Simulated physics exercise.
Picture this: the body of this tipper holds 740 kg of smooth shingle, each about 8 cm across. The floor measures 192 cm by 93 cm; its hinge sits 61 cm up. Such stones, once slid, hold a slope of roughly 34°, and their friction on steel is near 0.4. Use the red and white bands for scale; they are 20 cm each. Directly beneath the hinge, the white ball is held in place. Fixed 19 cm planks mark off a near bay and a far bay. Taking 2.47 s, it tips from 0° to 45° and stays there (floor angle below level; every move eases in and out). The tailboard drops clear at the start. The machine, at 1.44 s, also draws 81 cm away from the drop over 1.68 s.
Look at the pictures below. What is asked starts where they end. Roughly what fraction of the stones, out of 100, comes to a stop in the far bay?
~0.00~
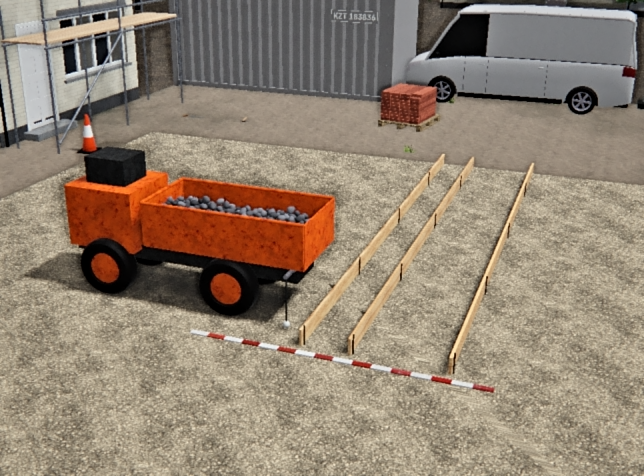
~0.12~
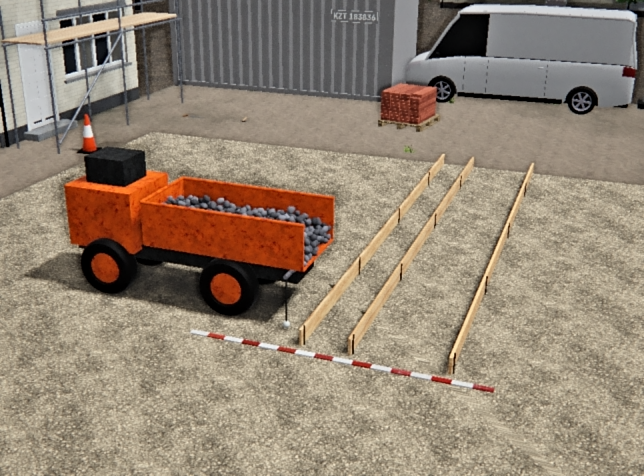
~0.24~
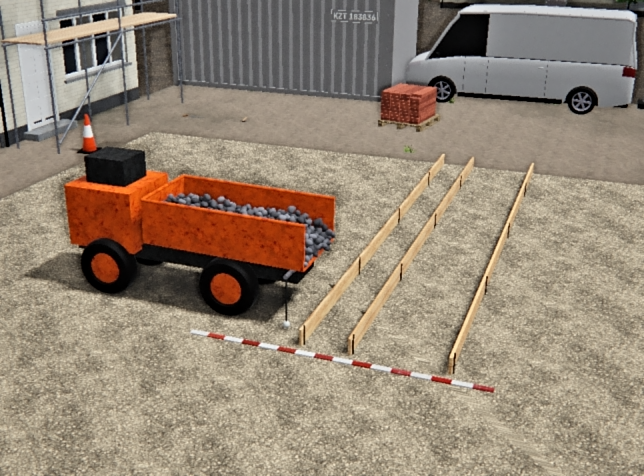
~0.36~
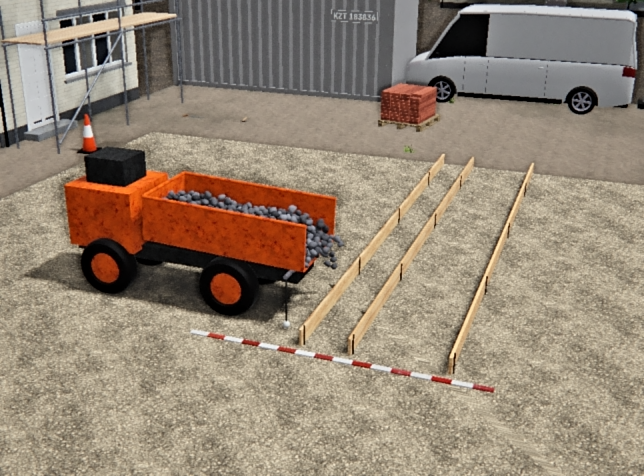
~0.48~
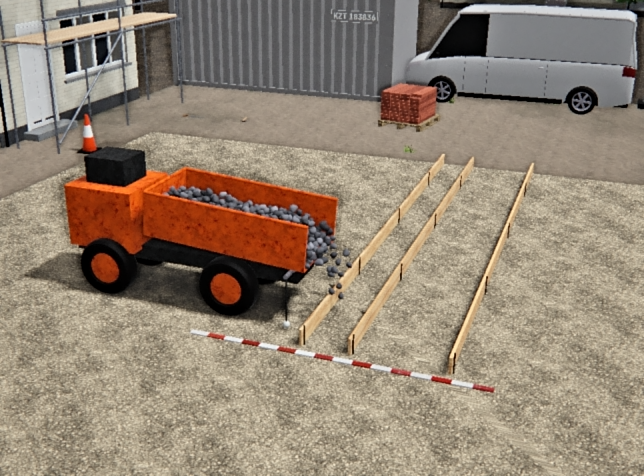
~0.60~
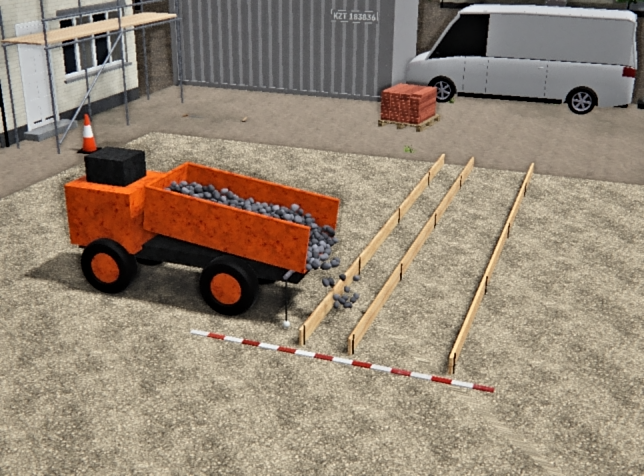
About 10 out of 100.
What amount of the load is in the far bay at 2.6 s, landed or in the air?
By that moment, roughly 10 per cent of the load.
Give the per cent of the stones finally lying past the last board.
Load fraction: Approx. 0 %.
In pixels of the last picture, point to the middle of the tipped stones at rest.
About (337, 306).
After 1.9 s the floor is at 38°; 57 % in the body, 7 % short of the bays, 35 % in the near bay; the foremost stones are at (370, 309).
After 2.6 s the floor is at 45°; 0 % in the body, 40 % short of the bays, 51 % in the near bay, 9 % in the far bay; the foremost stones are at (439, 326).
After 3.6 s the floor is at 45°; 0 % in the body, 41 % short of the bays, 50 % in the near bay, 9 % in the far bay; the foremost stones are at (458, 322).
After 6.3 s the floor is at 45°; 0 % in the body, 41 % short of the bays, 50 % in the near bay, 9 % in the far bay; the foremost stones are at (458, 322).
